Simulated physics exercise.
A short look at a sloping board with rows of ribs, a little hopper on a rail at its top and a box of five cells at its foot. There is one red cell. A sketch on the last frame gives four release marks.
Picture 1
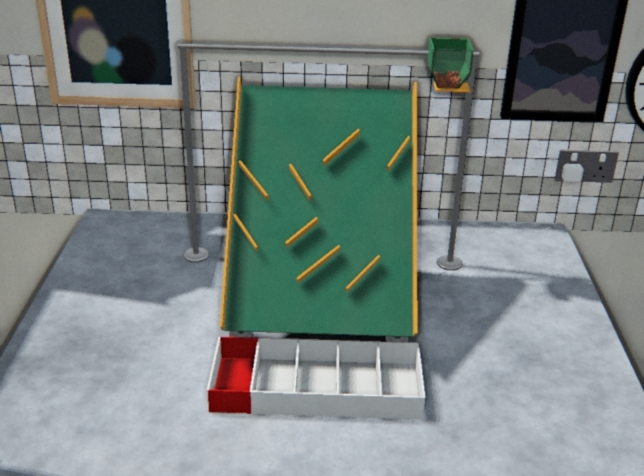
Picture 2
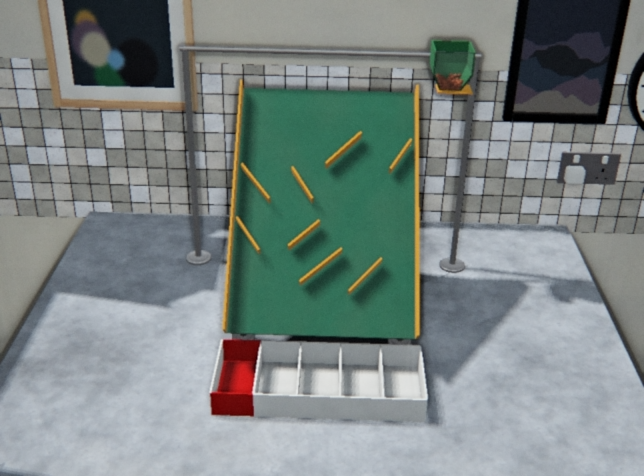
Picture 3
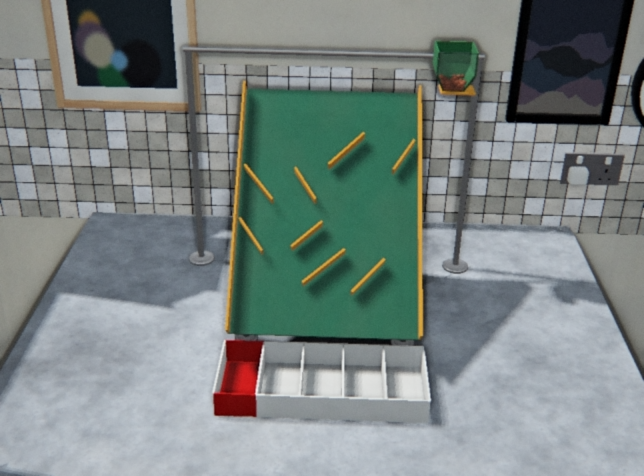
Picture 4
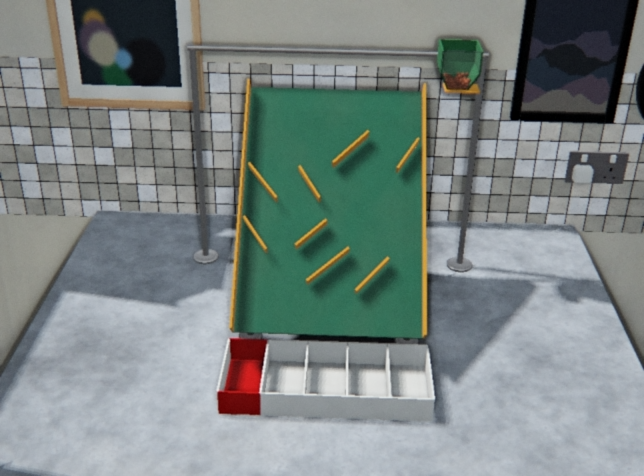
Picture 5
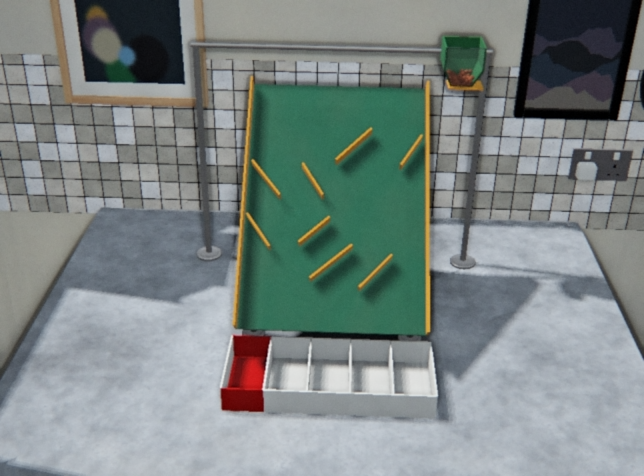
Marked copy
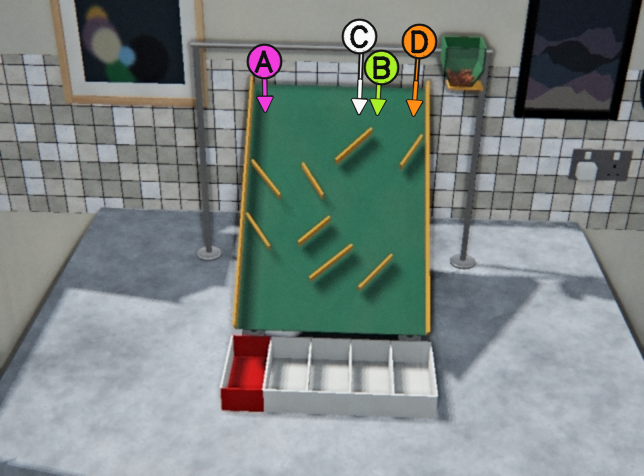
A sloping green board with orange ribs stands above five cells, one red, as the small hopper stays at upper right.
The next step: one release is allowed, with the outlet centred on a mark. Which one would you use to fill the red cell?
Mark A.
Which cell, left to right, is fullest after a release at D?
It is the third one.
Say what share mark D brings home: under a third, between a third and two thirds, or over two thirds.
Under a third.
On the marked copy, mark A meets the board at (265, 106); mark B meets the board at (377, 109); mark C meets the board at (359, 108); mark D meets the board at (413, 110).
With A, roughly half in the red cell, roughly a third in other cells, about a tenth held on the board.
With B, about a tenth in the red cell, the larger part in other cells, just a few outside the box.
With C, about a tenth in the red cell, the larger part in other cells.
With D, about a tenth in the red cell, the larger part in other cells, about a tenth held on the board.
